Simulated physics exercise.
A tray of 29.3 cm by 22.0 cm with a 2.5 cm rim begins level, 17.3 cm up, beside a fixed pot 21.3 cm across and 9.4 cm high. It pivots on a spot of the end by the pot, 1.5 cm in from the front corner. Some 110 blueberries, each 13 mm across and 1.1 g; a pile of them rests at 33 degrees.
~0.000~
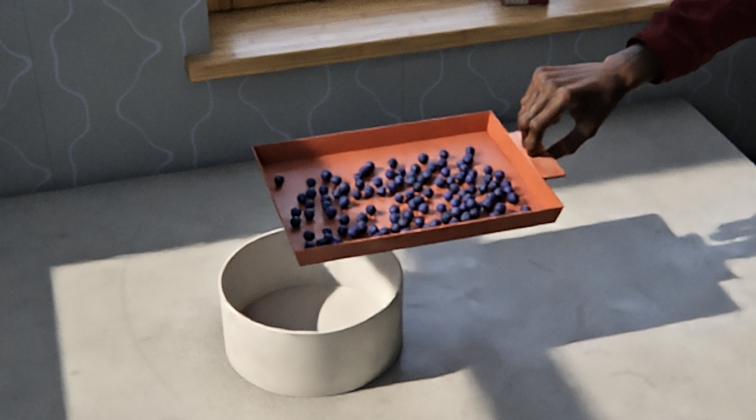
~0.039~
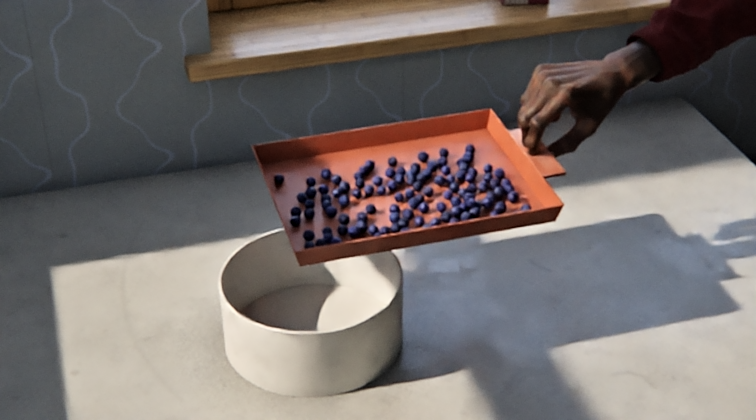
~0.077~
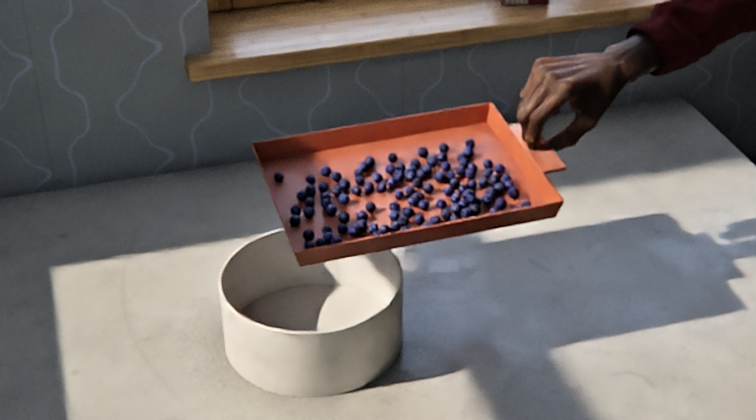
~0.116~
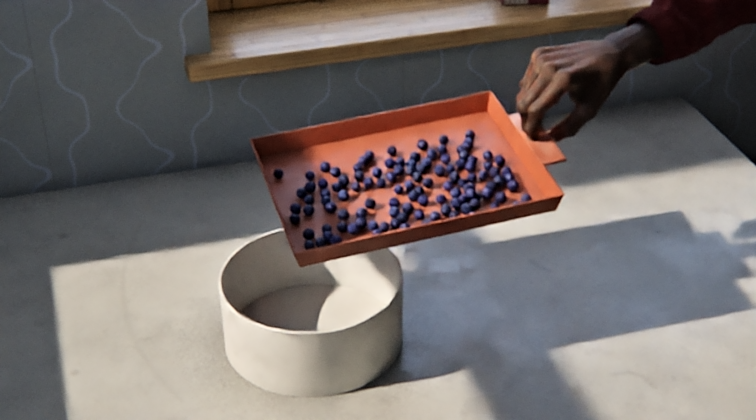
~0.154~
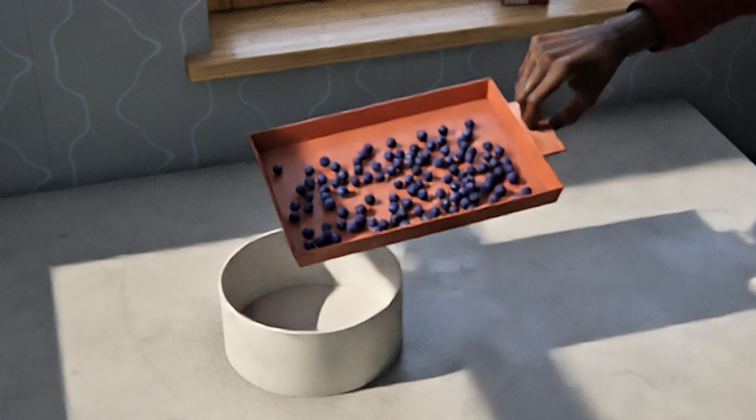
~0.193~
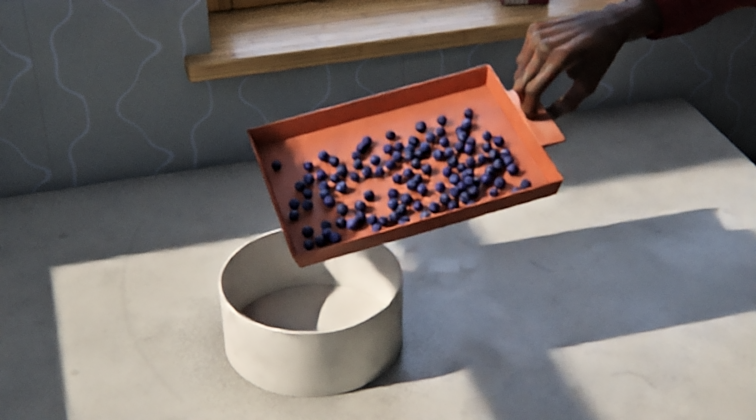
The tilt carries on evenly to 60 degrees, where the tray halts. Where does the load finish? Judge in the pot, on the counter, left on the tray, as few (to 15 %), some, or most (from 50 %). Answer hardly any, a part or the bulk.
In the pot: Hardly any; on the counter: Hardly any; left on the tray: The bulk.
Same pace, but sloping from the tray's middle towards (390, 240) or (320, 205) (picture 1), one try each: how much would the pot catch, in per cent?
Some 0 and 5 per cent.
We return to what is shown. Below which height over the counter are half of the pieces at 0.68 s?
Some 24 cm.
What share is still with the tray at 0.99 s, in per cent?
Roughly 95 per cent.
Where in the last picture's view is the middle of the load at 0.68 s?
At about (349, 195).
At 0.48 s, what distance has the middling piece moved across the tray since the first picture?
Roughly 4 cm.
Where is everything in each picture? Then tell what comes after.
The first picture shows tray tilt 0 degrees, front corners at (299, 247) and (556, 204); middle of the pieces at (410, 195); pot at (311, 276).
The second picture shows tray tilt 1 degrees, front corners at (299, 247) and (556, 202); middle of the pieces at (410, 193).
The third picture shows tray tilt 2 degrees, front corners at (299, 248) and (556, 199); middle of the pieces at (410, 190).
The fourth picture shows tray tilt 5 degrees, front corners at (298, 249) and (556, 192), lowest corner left front; middle of the pieces at (409, 185).
The fifth picture shows tray tilt 8 degrees, front corners at (298, 250) and (556, 185), lowest corner left front; middle of the pieces at (409, 179).
The sixth picture shows tray tilt 11 degrees, front corners at (297, 251) and (555, 177), lowest corner left front; middle of the pieces at (408, 173); pot at (311, 276). The tray's pace is about 85 degrees a second.
Then, at 0.48 s, tilt 35 degrees; the tray holds 100 %, the pot 0 %.
Then, at 0.68 s, tilt 52 degrees; the tray holds 100 %, the pot 0 %.
After 0.99 s, tilt 60 degrees; the tray holds 95 %, the pot 0 %.
At rest (1.7 s), pot 0 %, counter 5 %, tray 95 %.
